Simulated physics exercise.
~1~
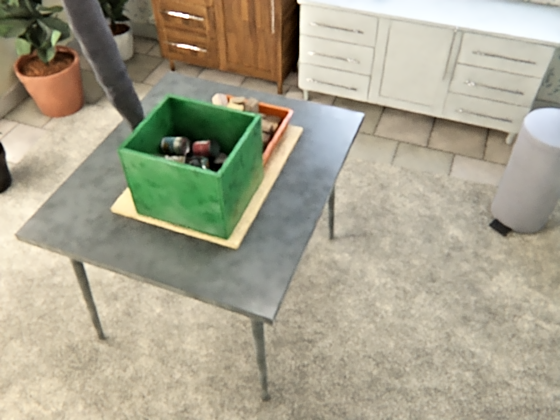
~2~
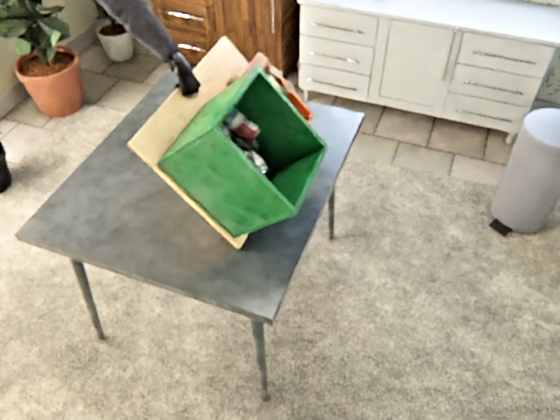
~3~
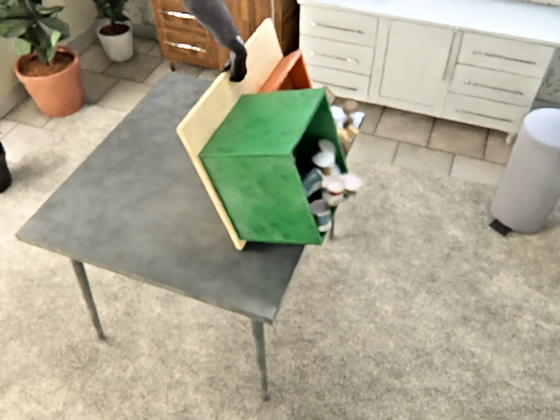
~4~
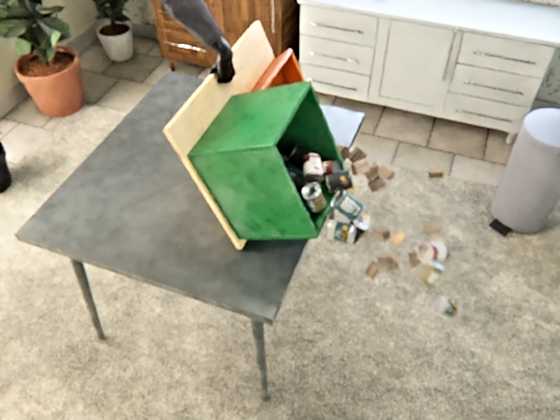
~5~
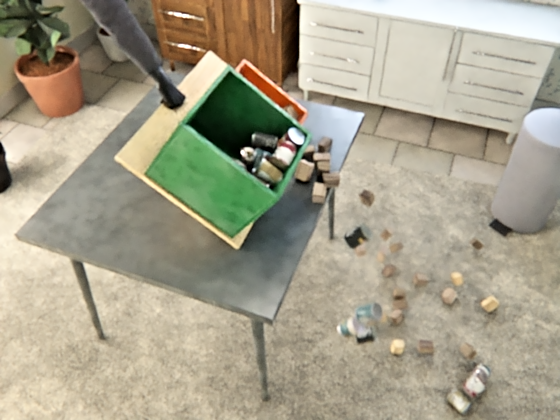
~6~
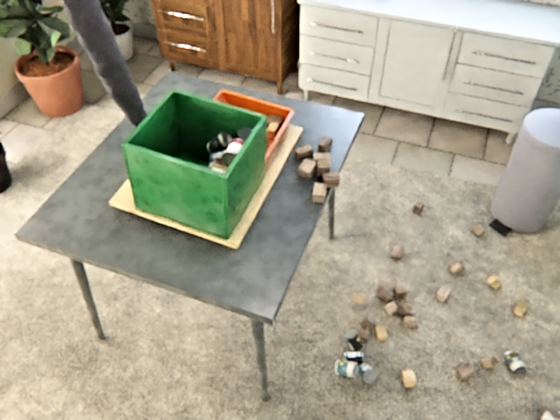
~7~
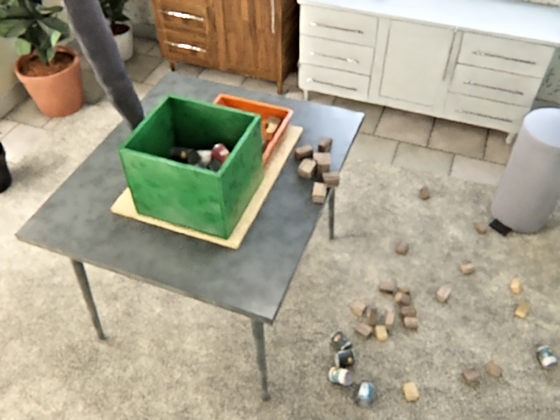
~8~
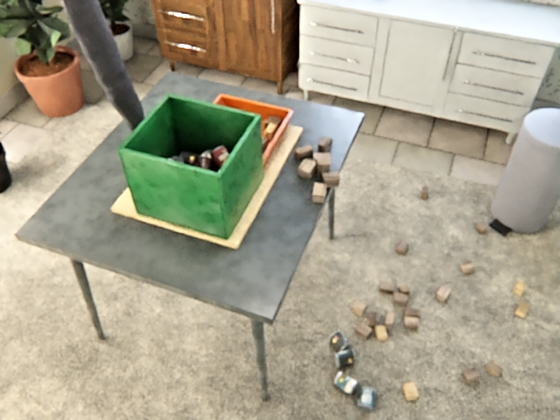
On a grey table in a room with cabinets and potted plants, a dark arm tips a board holding green and orange baskets steeply rightward, spilling wooden blocks and small tins, then lowers it flat, leaving some blocks on the table edge and other items scattered across the floor.
